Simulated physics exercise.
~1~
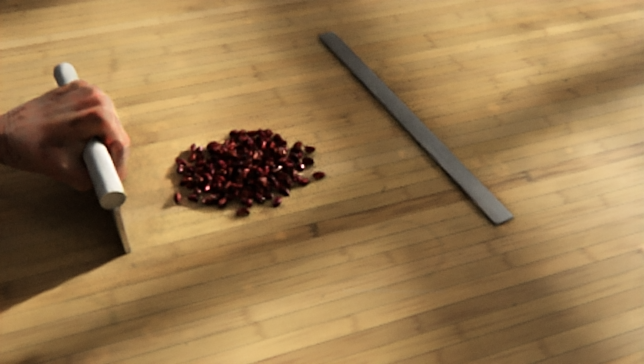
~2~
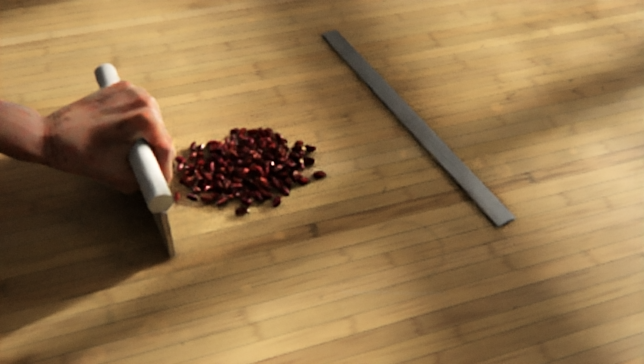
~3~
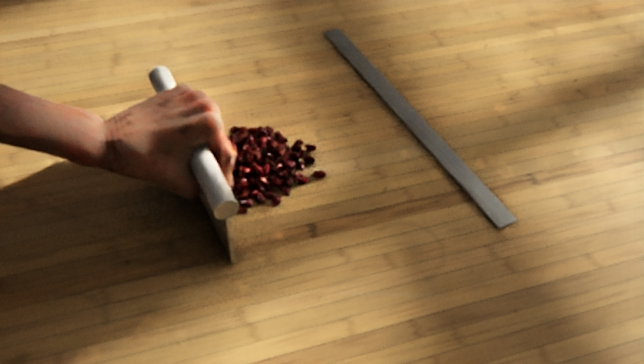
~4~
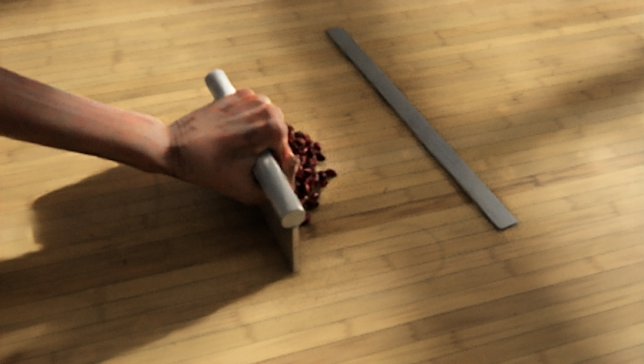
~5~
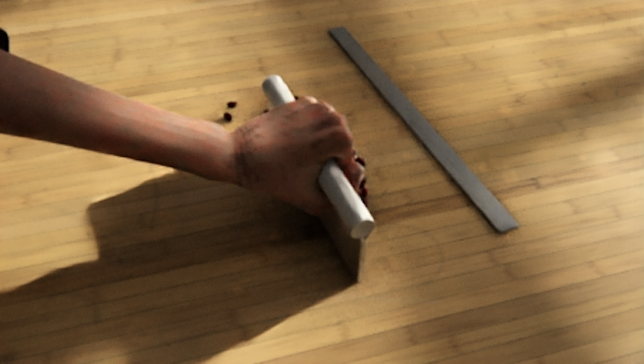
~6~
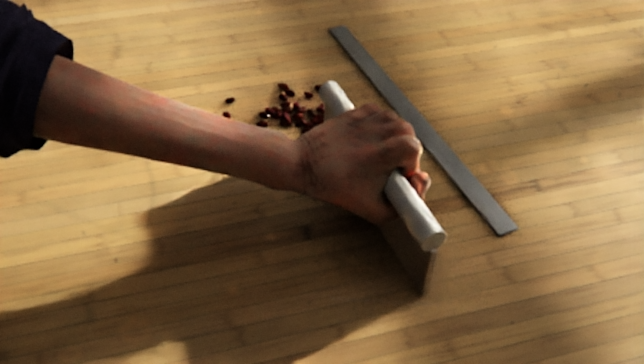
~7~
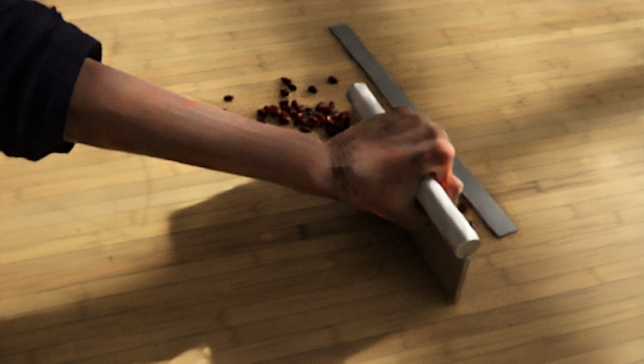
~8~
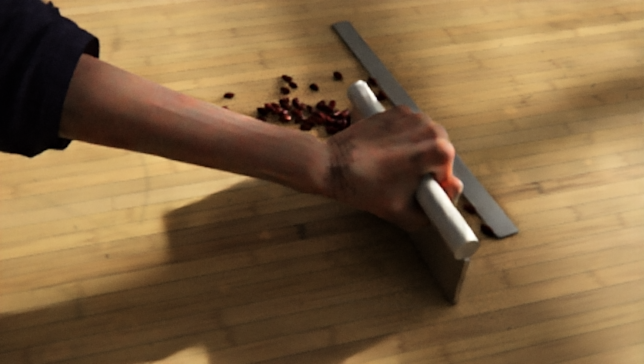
We see a hand push a white-handled scraper rightward through a pile of dark red beans on a wooden surface, toward a flat grey strip, until the blade stops beside it, with many beans left scattered behind the arm and a few near the strip.
